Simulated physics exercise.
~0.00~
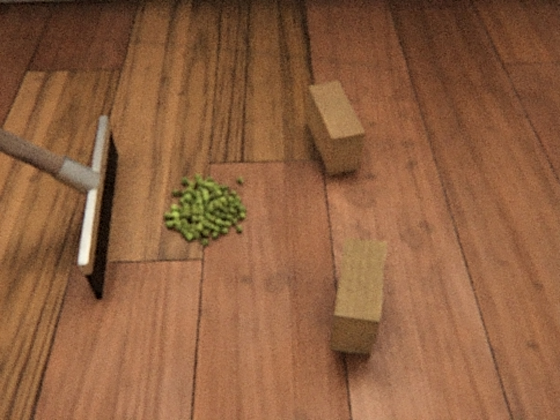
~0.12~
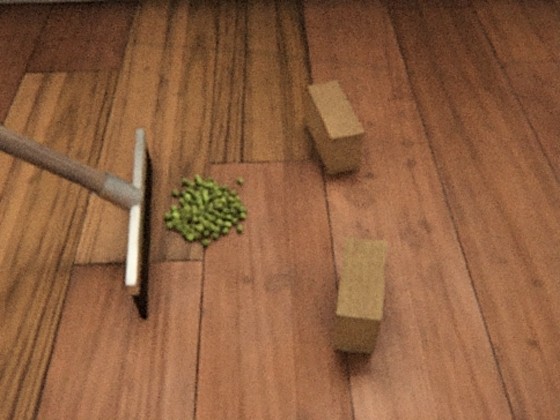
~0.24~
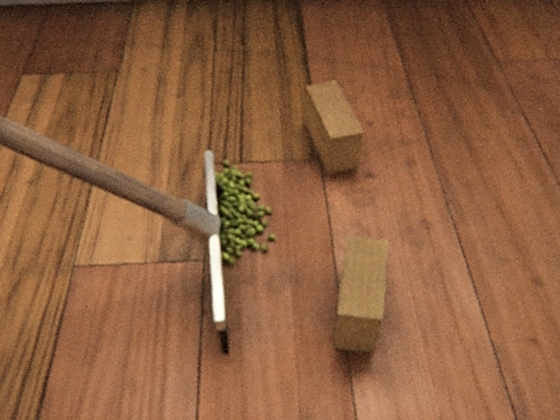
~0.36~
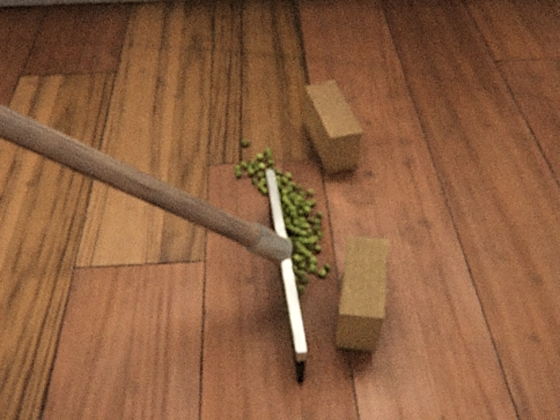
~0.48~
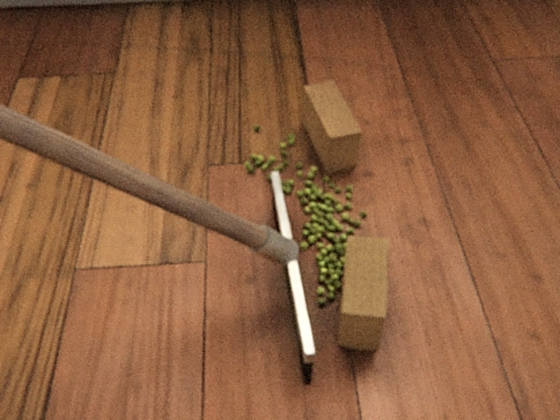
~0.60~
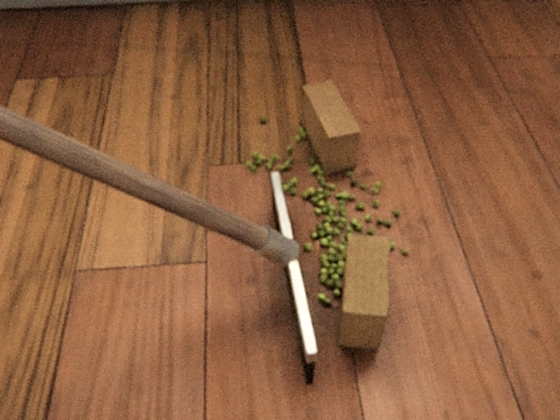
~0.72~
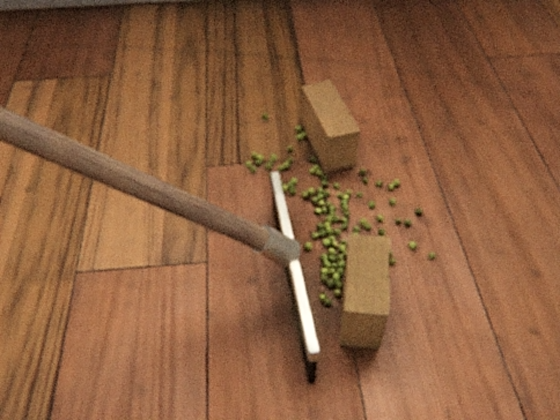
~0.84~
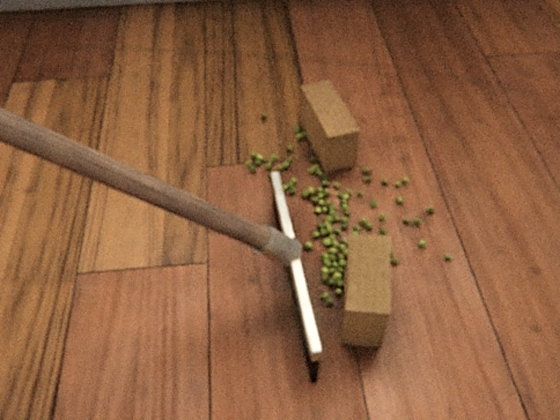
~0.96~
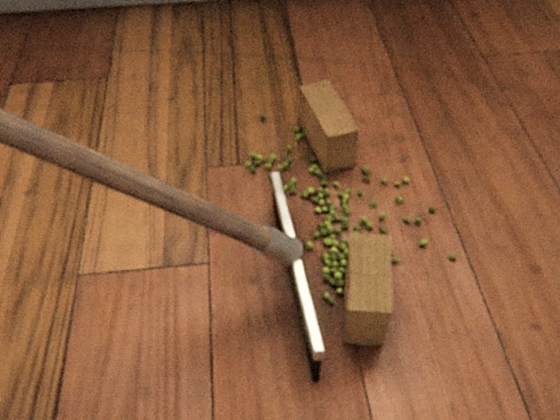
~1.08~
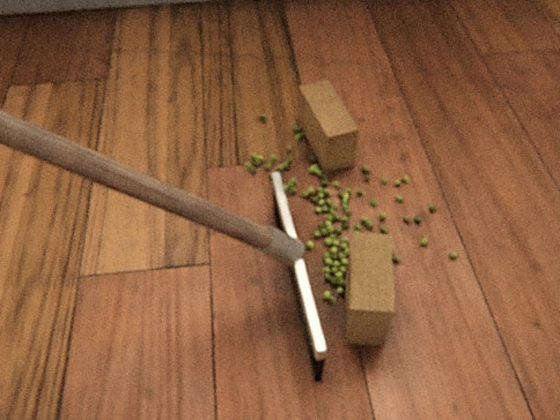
We see a squeegee on a long handle slide right across a wooden floor into a pile of green dried peas, pushing them toward two wooden blocks and stopping; some peas scatter through the gap between the blocks, while most rest before them.
